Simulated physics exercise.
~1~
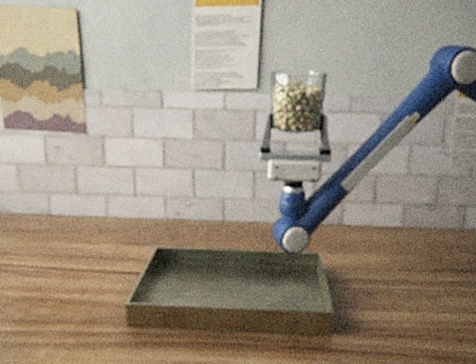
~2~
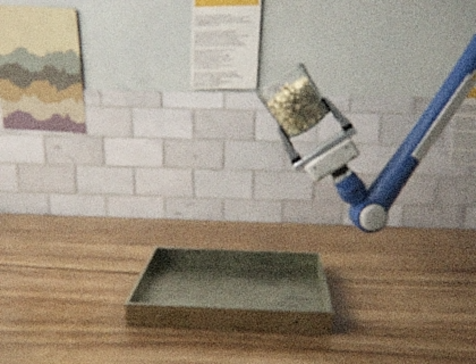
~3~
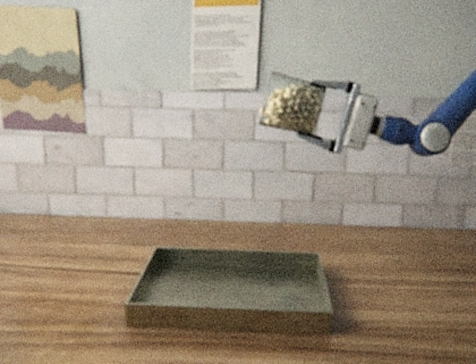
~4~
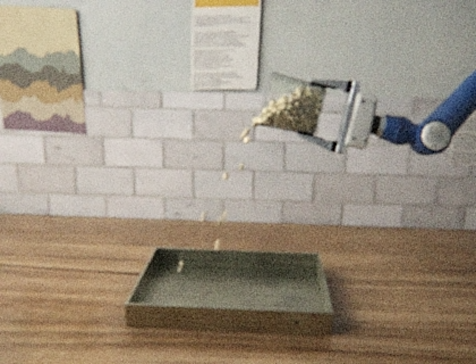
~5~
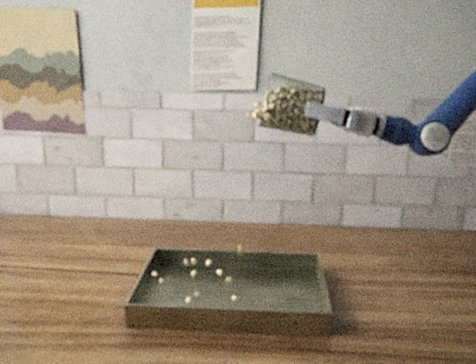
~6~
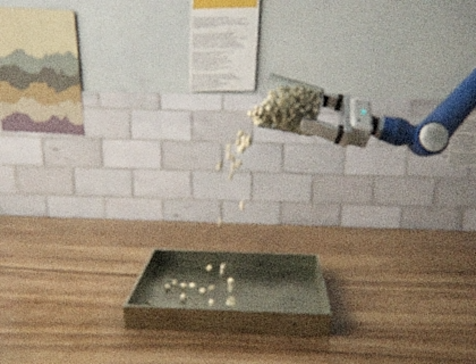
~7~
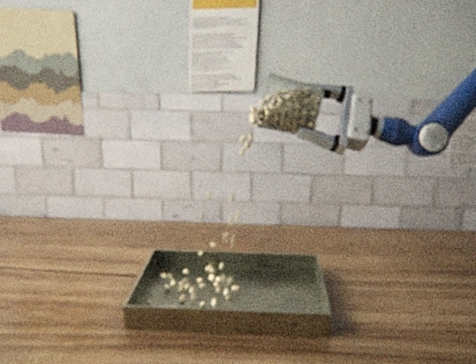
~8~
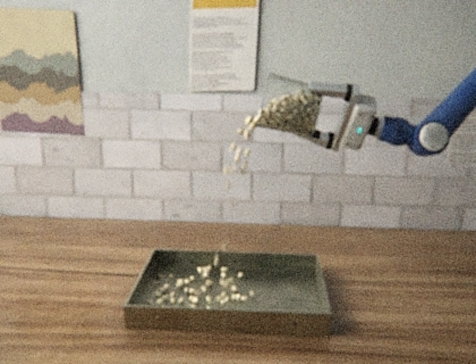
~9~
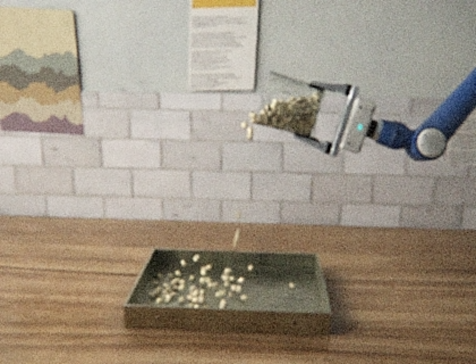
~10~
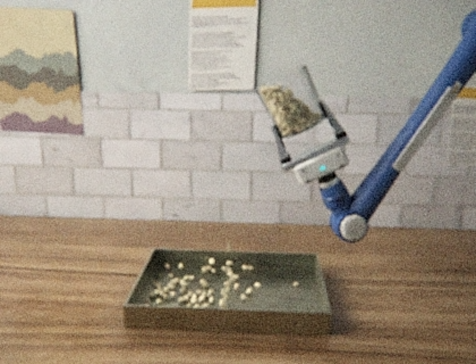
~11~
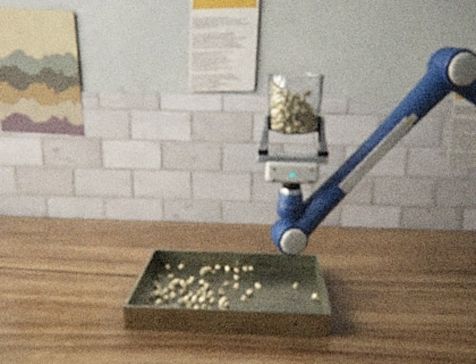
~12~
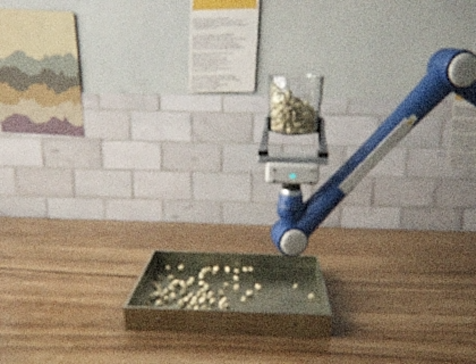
On a wooden table top, a blue robot arm holding a clear cup of dried beans tipped it onto its side to the left, rolled it while some beans dropped into the tray below, then turned it upright with many beans still inside.
